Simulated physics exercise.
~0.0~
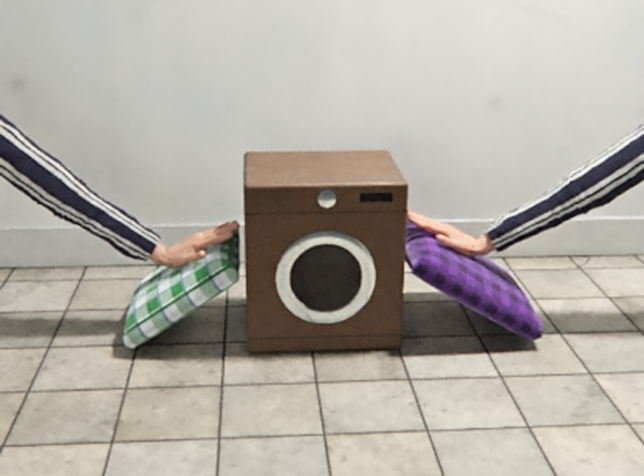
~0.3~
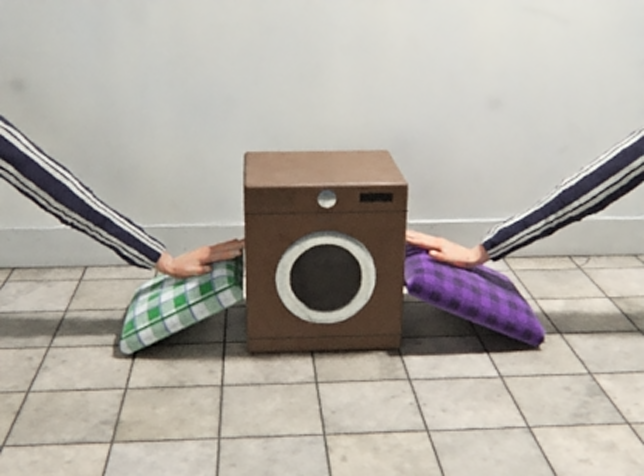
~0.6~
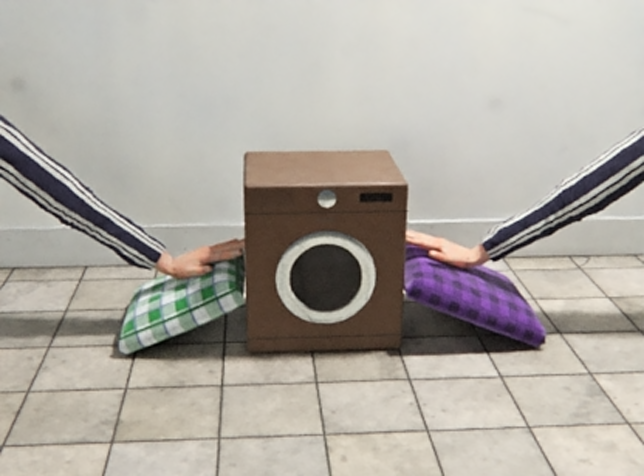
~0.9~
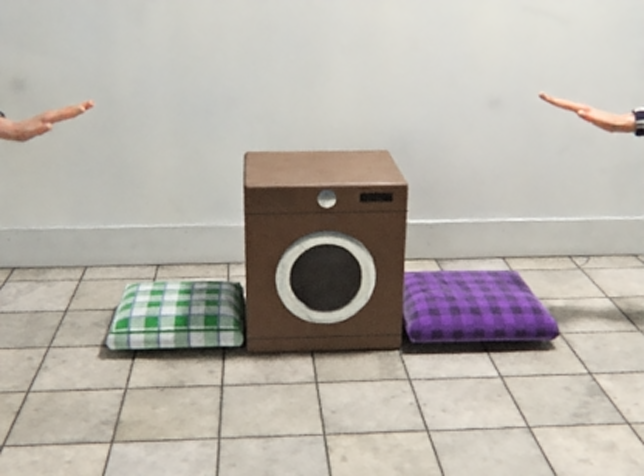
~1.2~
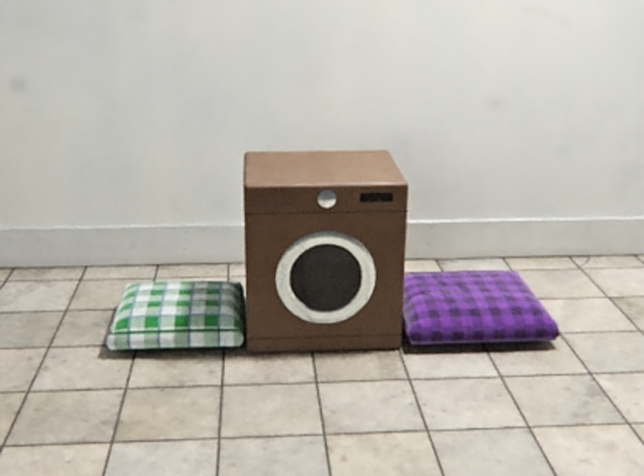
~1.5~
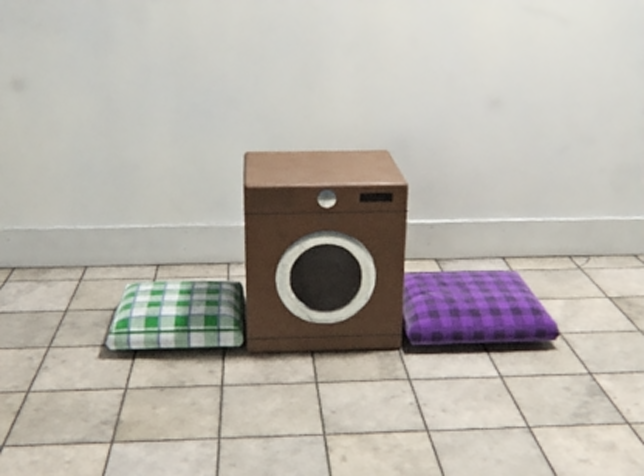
On a tiled floor before a pale wall, two hands in striped sleeves hold a green checked cushion and a purple one leaning against either side of a brown machine, then lift away, and both cushions drop flat and stay lying beside it.
